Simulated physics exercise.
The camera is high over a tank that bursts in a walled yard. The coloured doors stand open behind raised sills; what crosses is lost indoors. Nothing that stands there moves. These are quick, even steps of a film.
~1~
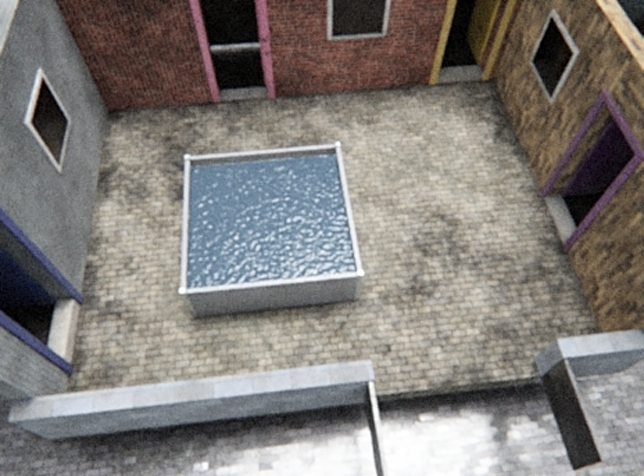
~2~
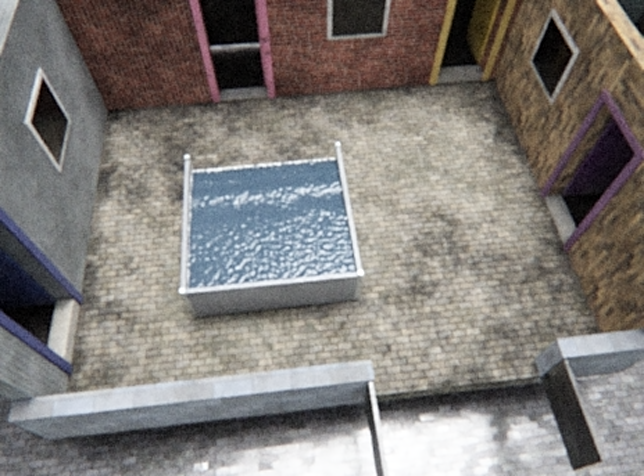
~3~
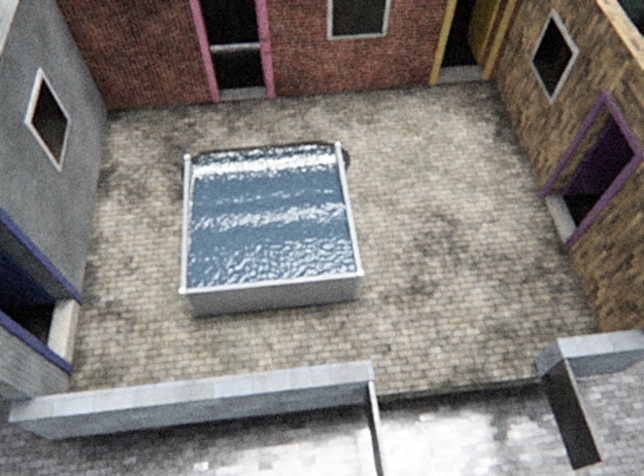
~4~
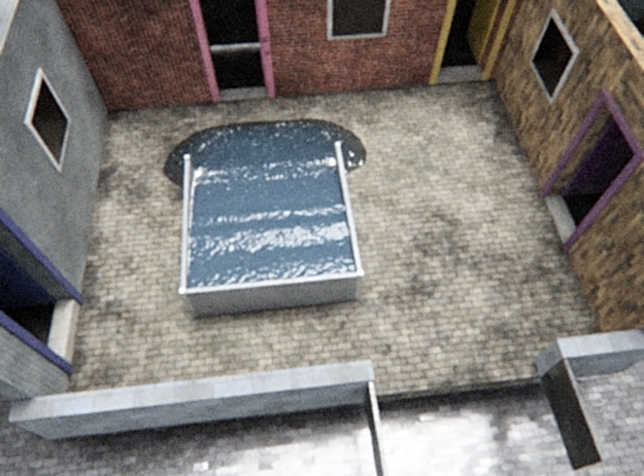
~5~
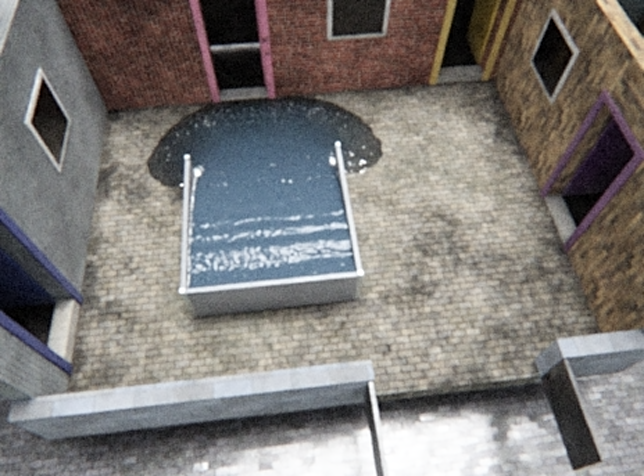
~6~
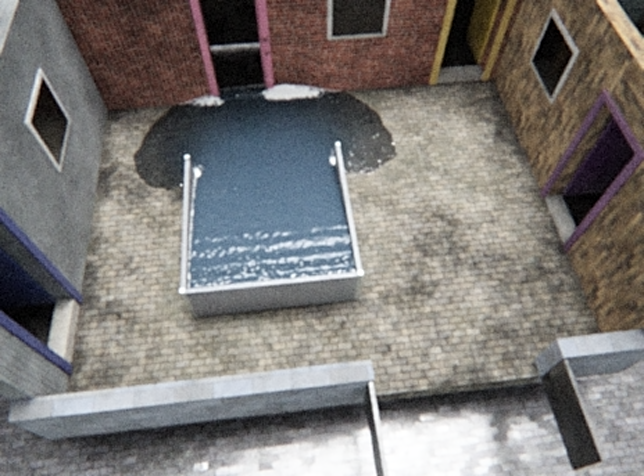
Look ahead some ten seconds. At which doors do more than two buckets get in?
The purple door admits no more than that; the yellow door admits no more than that; the blue door admits no more than that; the pink door lets in a lot.
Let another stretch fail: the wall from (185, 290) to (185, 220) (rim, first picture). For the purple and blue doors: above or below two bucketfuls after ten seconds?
My reading: The purple one is under, the blue one passes that mark.
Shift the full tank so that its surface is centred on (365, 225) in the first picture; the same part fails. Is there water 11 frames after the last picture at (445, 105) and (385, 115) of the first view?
One after the other: Awash, awash.
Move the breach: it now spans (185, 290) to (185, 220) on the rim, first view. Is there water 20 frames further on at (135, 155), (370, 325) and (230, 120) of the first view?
As listed: Under water, under water, awash.
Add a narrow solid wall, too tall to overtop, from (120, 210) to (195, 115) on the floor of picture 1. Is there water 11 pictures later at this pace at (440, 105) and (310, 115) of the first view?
As listed: Awash, covered.
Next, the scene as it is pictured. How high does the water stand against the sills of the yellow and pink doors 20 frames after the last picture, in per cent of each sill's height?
Roughly 80 per cent, then 400 per cent.
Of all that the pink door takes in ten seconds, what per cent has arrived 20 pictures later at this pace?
Near 85 in a hundred.
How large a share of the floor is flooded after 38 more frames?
Close to 90 %.
A moment on, water covers 25 % of the floor; the purple door not reached, the yellow door not reached, the blue door not reached, the pink door far over two buckets in.
Next, water covers 30 % of the floor; the purple door not reached, the yellow door wet at the sill, nothing in, the blue door not reached, the pink door far over two buckets in.
Then, water covers 55 % of the floor; the purple door wet at the sill, nothing in, the yellow door wet at the sill, nothing in, the blue door wet at the sill, nothing in, the pink door far over two buckets in.
Later, water covers 90 % of the floor; the purple door wet at the sill, nothing in, the yellow door under two buckets in, the blue door wet at the sill, nothing in, the pink door far over two buckets in.
In the end, water covers 95 % of the floor; the purple door wet at the sill, nothing in, the yellow door under two buckets in, the blue door wet at the sill, nothing in, the pink door far over two buckets in.
